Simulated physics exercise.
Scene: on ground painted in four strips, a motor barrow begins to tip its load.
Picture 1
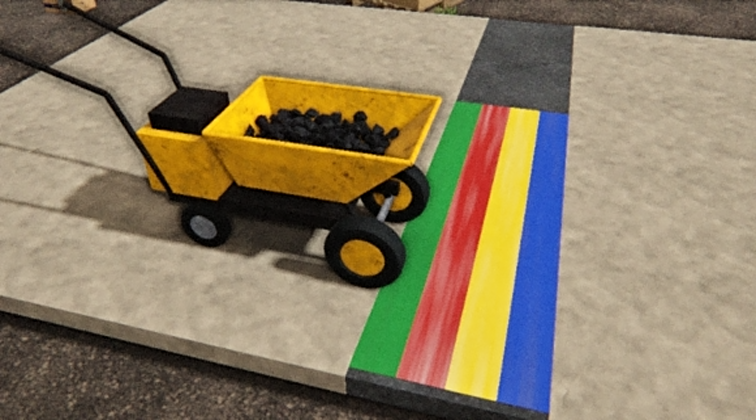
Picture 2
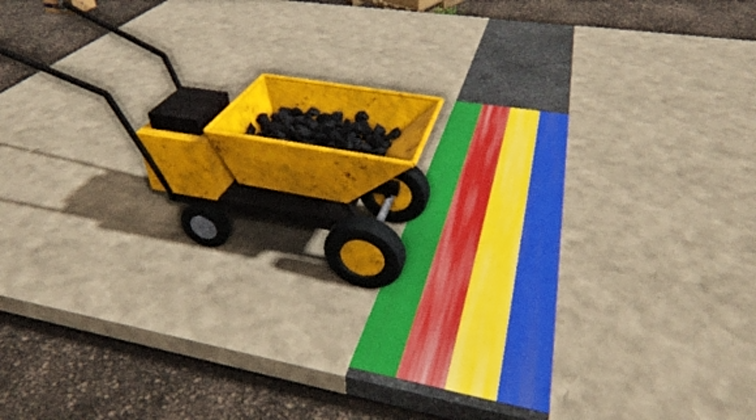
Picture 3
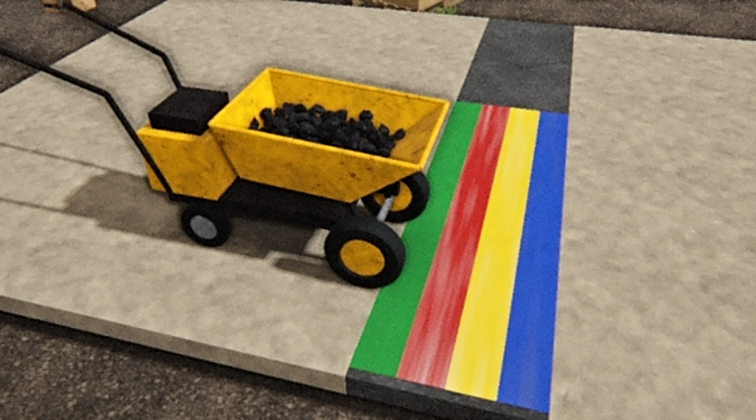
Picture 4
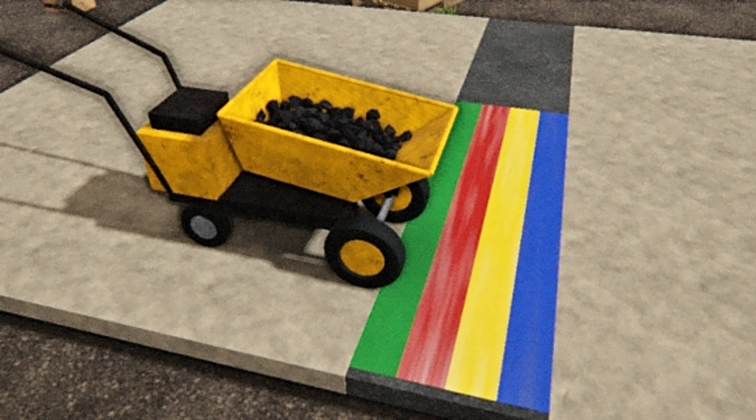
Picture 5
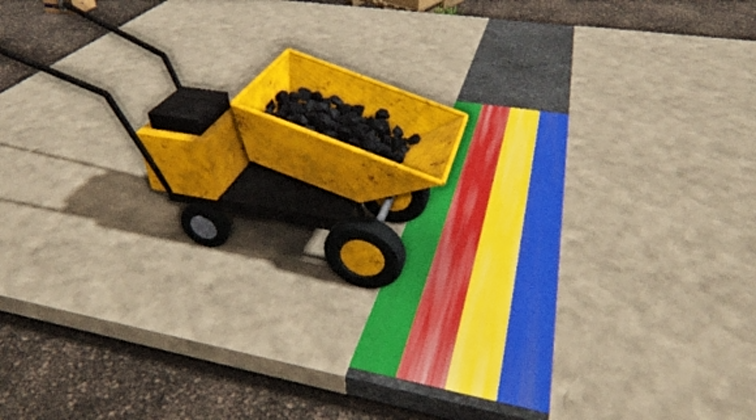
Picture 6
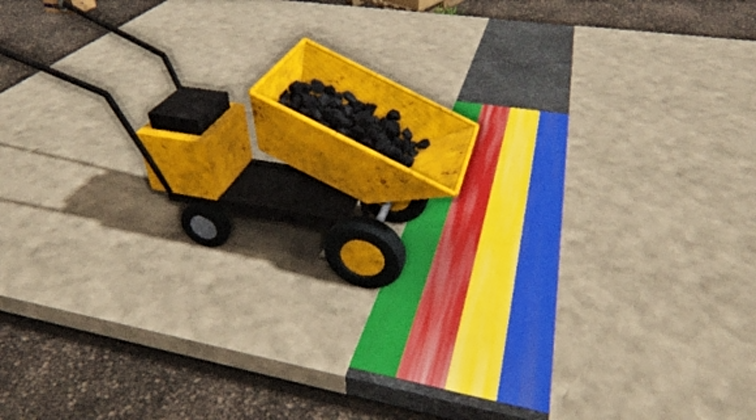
On paving painted with green, red, yellow and blue strips, a yellow motor barrow's skip of black lumps steadily tilts rightward.
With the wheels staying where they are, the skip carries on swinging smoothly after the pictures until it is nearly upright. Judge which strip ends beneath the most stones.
Beneath the most stones: The blue strip.
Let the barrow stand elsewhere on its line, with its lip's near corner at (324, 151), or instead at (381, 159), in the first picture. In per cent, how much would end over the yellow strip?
The first stop gives 20 per cent; the second gives 30 per cent.
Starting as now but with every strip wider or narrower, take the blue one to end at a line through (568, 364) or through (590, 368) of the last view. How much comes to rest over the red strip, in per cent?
In turn, 0 and 0 in a hundred.
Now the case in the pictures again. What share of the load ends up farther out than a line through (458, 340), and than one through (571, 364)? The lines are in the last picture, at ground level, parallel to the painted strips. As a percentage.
In order, some 80 % then some 20 %.
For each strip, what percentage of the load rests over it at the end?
The green strip carries 0 per cent, the red strip 0 per cent, the yellow strip 10 per cent and the blue strip 40 per cent.
Just after the last frame, skip tipped steeply; every one in the skip.
A moment on, skip tipped right over; roughly two thirds in the skip; about a tenth over the yellow strip; roughly a quarter over the blue strip; just a few off the paint.
Further on, skip tipped right over; roughly a quarter in the skip; about a tenth over the yellow strip; roughly a third over the blue strip; roughly a third off the paint.
When it is over, skip tipped right over; roughly a quarter in the skip; not one over the green strip; not one over the red strip; about a tenth over the yellow strip; roughly a third over the blue strip; roughly a third off the paint.
